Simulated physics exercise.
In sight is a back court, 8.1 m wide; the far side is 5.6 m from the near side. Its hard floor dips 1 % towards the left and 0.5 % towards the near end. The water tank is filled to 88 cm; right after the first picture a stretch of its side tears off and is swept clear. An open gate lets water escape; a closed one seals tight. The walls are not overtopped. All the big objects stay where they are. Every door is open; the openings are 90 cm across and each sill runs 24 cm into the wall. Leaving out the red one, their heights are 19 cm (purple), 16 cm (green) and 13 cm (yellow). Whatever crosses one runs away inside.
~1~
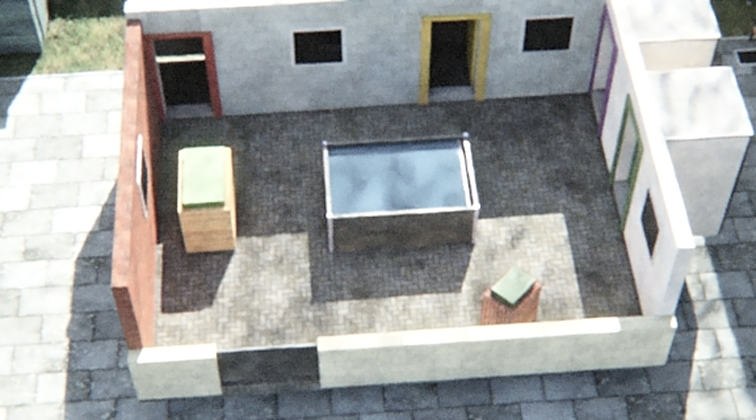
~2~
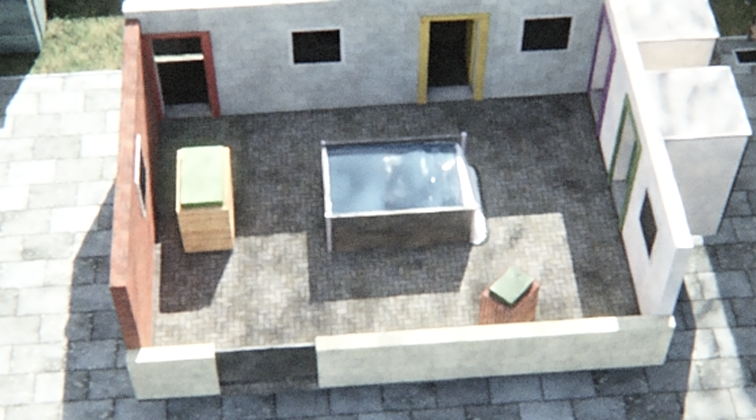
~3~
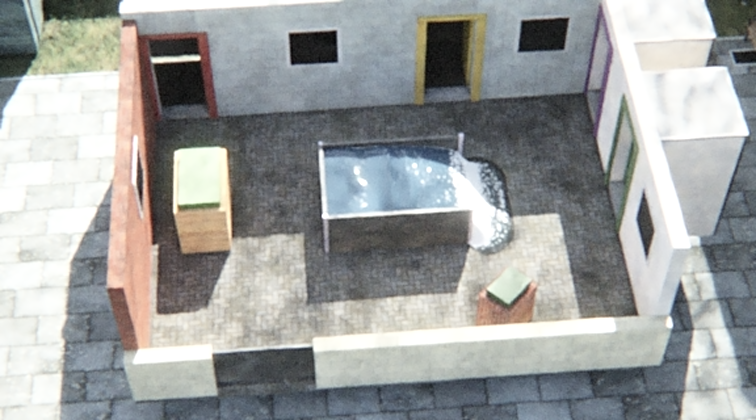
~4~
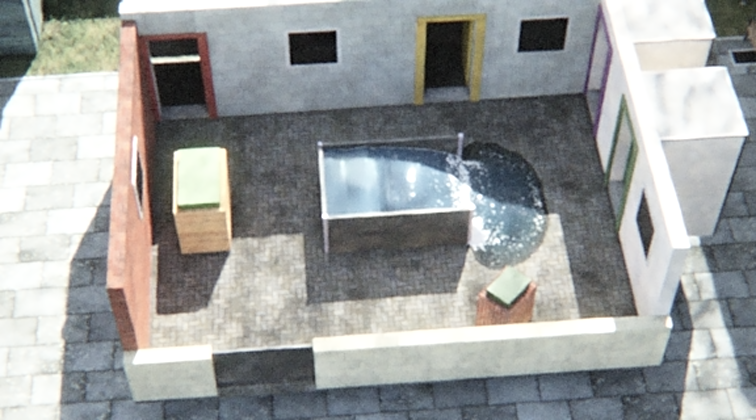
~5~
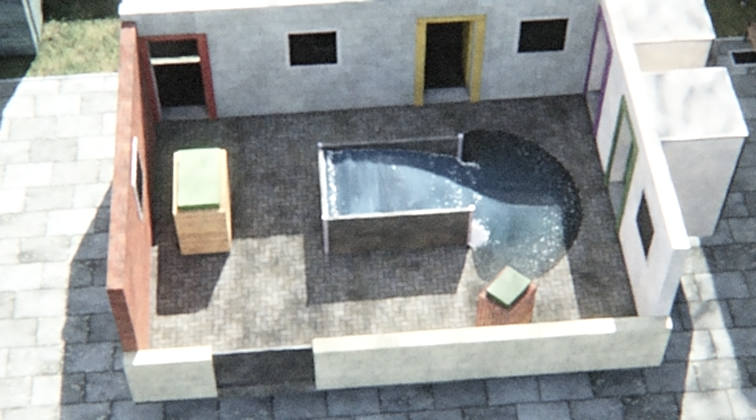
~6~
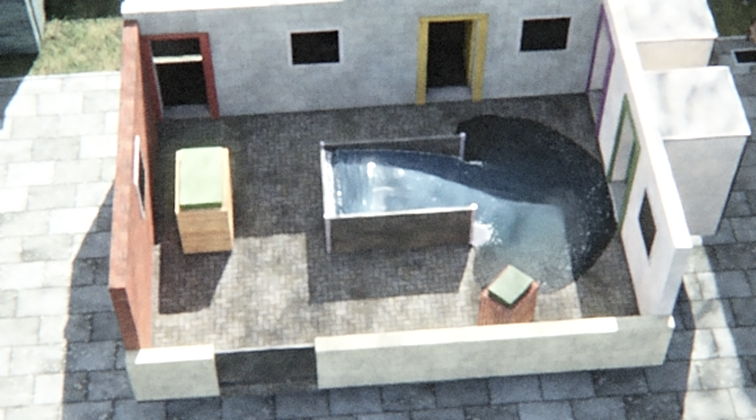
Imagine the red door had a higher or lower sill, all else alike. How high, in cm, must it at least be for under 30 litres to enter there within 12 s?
Close to 8.5 cm is just enough.
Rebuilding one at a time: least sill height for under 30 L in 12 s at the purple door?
About 28 cm at purple.
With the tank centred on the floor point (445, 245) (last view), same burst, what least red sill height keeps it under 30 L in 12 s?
Then roughly 8.0 cm.
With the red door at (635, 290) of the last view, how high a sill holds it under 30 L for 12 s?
Roughly 18 cm.
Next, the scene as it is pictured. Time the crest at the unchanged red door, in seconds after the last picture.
At about 6.5 s.
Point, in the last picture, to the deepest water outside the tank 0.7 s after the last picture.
Near (600, 181).
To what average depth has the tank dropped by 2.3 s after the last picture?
Some 21 cm.
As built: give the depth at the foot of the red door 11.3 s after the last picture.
Roughly 8.0 cm deep.
Then, 0.7 s after the last picture water covers 30 % of the floor, deepest (42 cm) near (600, 181); it has not reached the red door.
Then, 2.3 s after the last picture water covers 35 % of the floor, deepest (40 cm) near (517, 352); it has not reached the red door.
Then, 11.3 s after the last picture water covers 95 % of the floor, deepest (14 cm) near (154, 253); 8 cm at the red door, 6 litres in over its 11 cm sill.
At the red door as built, the water peaked near 13 cm, 6.5 s after the last picture.
Run again over the same 12 s with other heights there, 51 litres in over 7 cm, 16 litres over 9.5 cm. The limit of 30 litres is kept from about 8.5 cm up.
